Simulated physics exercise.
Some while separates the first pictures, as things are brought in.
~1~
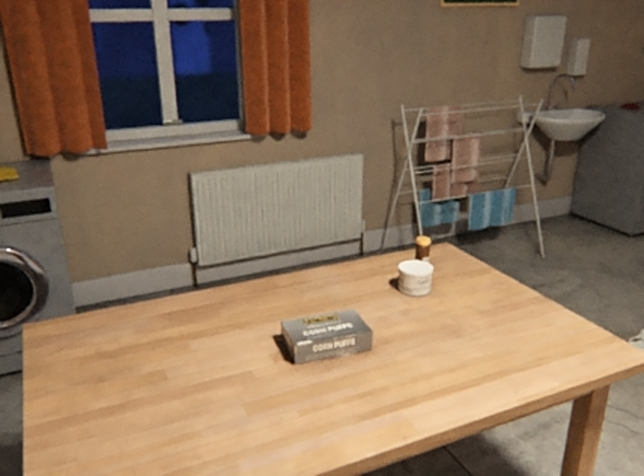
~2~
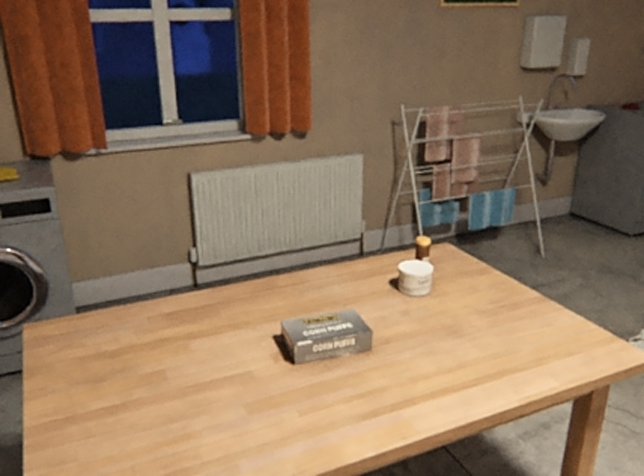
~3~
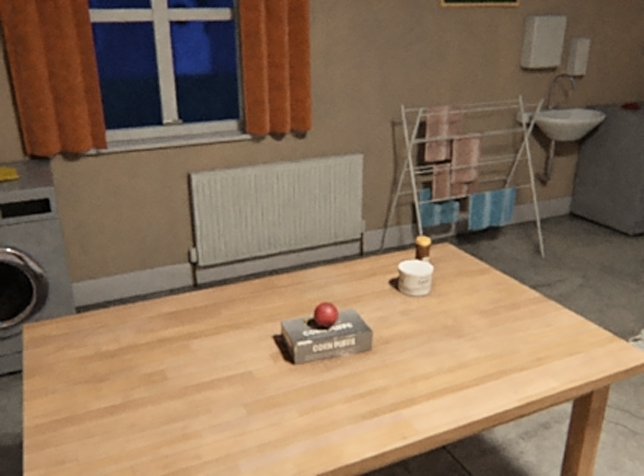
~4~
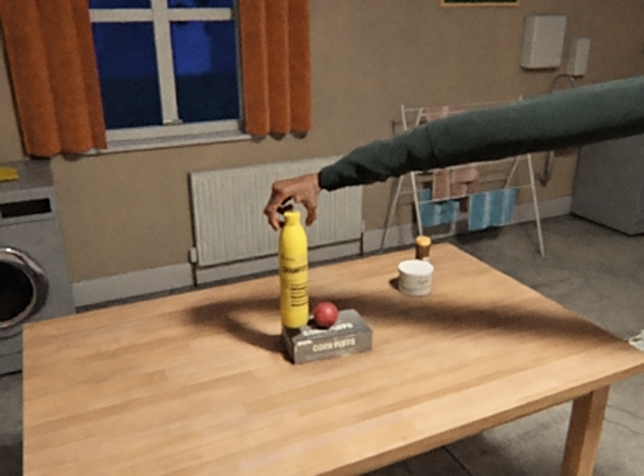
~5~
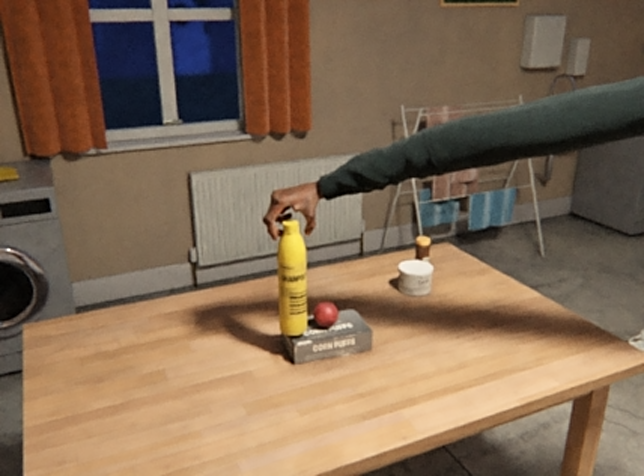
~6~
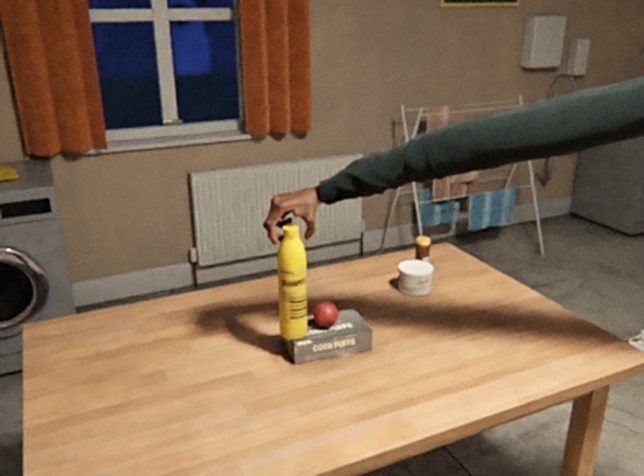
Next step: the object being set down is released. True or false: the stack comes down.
False.
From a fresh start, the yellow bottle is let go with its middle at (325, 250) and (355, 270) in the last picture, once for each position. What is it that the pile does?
Try one: It topples; try two: It stands firm.
Then, 1.10 s later than the last frame, all is still.
Then, 2.20 s later than the last frame, things are still on the move.
When it is over, all 5 as before. End places, in pixels of the last picture, yellow bottle near (292, 282). The pile stays up.
